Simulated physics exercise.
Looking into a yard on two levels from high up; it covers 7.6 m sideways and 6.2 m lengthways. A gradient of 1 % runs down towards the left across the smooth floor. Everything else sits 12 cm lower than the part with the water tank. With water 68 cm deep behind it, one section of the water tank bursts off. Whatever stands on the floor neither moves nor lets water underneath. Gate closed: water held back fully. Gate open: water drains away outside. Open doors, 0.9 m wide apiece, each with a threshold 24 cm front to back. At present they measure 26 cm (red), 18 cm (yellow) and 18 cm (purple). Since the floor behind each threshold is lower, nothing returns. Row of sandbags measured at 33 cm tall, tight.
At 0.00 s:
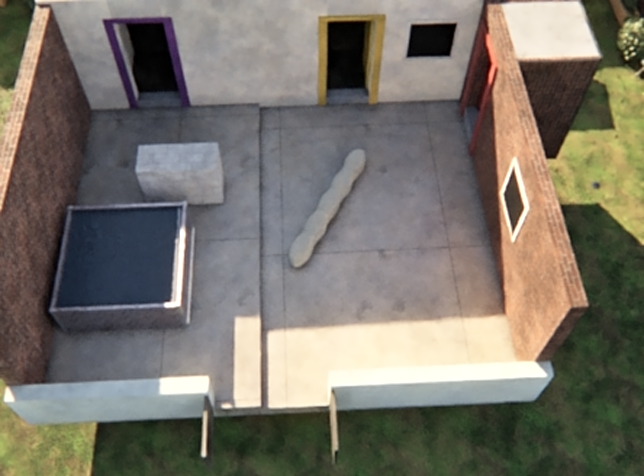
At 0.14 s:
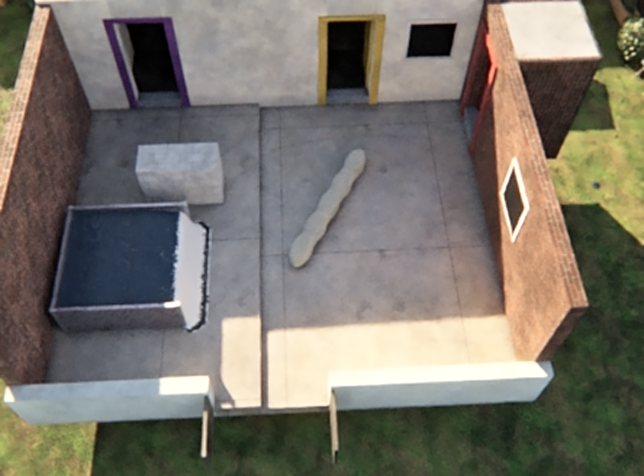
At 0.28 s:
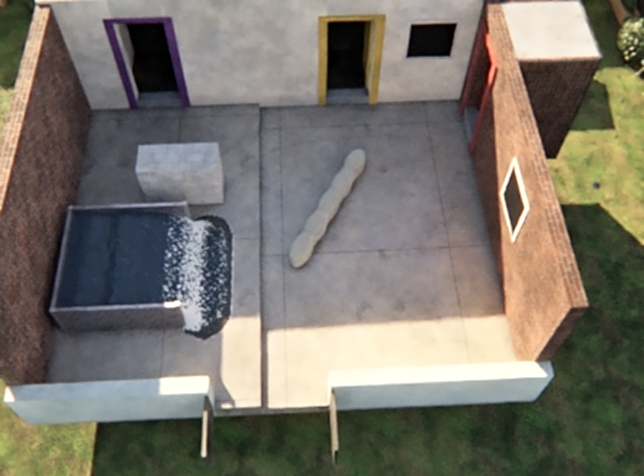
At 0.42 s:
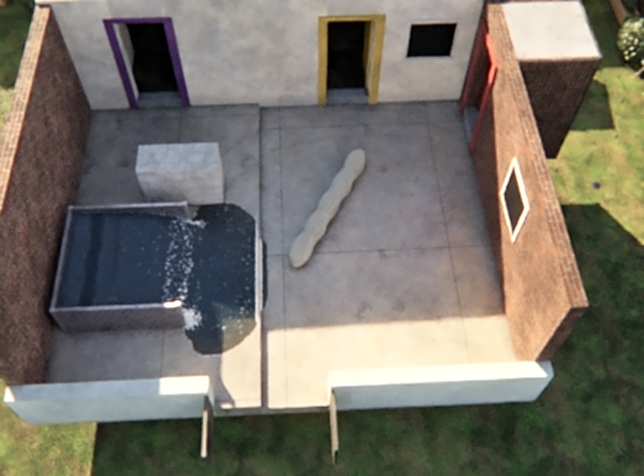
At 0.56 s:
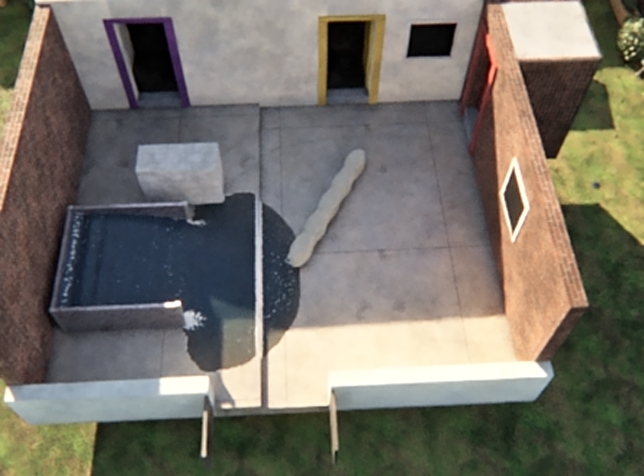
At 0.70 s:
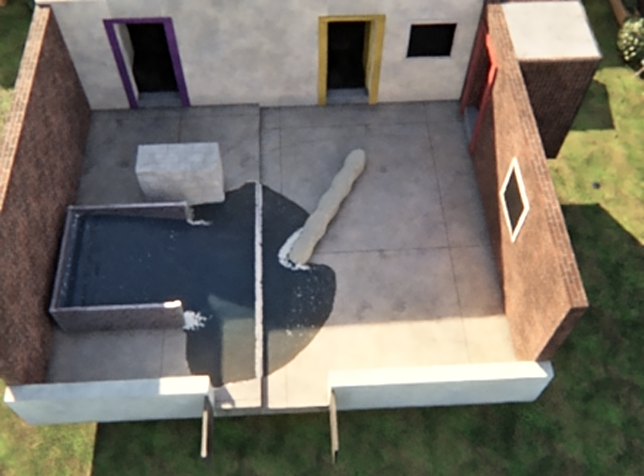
Dark water poured out of the right side of the brick-walled tank in the yard, spread across the paving, dropped over a low step, and washed around the near end of the sandbag row.
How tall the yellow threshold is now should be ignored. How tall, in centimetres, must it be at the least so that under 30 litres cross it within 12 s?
16 cm.
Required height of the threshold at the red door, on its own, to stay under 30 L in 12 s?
Roughly 8.5 cm at red.
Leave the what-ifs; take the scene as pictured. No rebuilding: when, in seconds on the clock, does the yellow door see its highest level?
At roughly 2.8 s.
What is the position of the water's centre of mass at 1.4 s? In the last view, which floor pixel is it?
The water's centre is at about (205, 273).
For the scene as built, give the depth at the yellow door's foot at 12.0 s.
Some 8.0 cm.
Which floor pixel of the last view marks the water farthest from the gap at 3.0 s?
I'd put the front's tip around (459, 101).
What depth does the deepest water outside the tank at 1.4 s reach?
Up to some 36 centimetres, I'd say.
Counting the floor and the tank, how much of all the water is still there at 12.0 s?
Water still present: Approx. 86 %.
After 1.4 s water covers 35 % of the floor, deepest (36 cm) near (291, 248); it has not reached the yellow door.
After 3.0 s water covers 55 % of the floor, deepest (36 cm) near (519, 380); 22 cm at the yellow door, 9 litres in over its 18 cm threshold.
After 12.0 s water covers 70 % of the floor, deepest (13 cm) near (464, 383); 8 cm at the yellow door, 18 litres in over its 18 cm threshold.
At the yellow door as built, the water arrived by 2.0 s and peaked near 24 cm at 2.8 s.
With a threshold of 14 cm, 48 litres would have come in within the 12 s; with 19 cm, 13 litres. So under 30 litres takes about 16 cm.
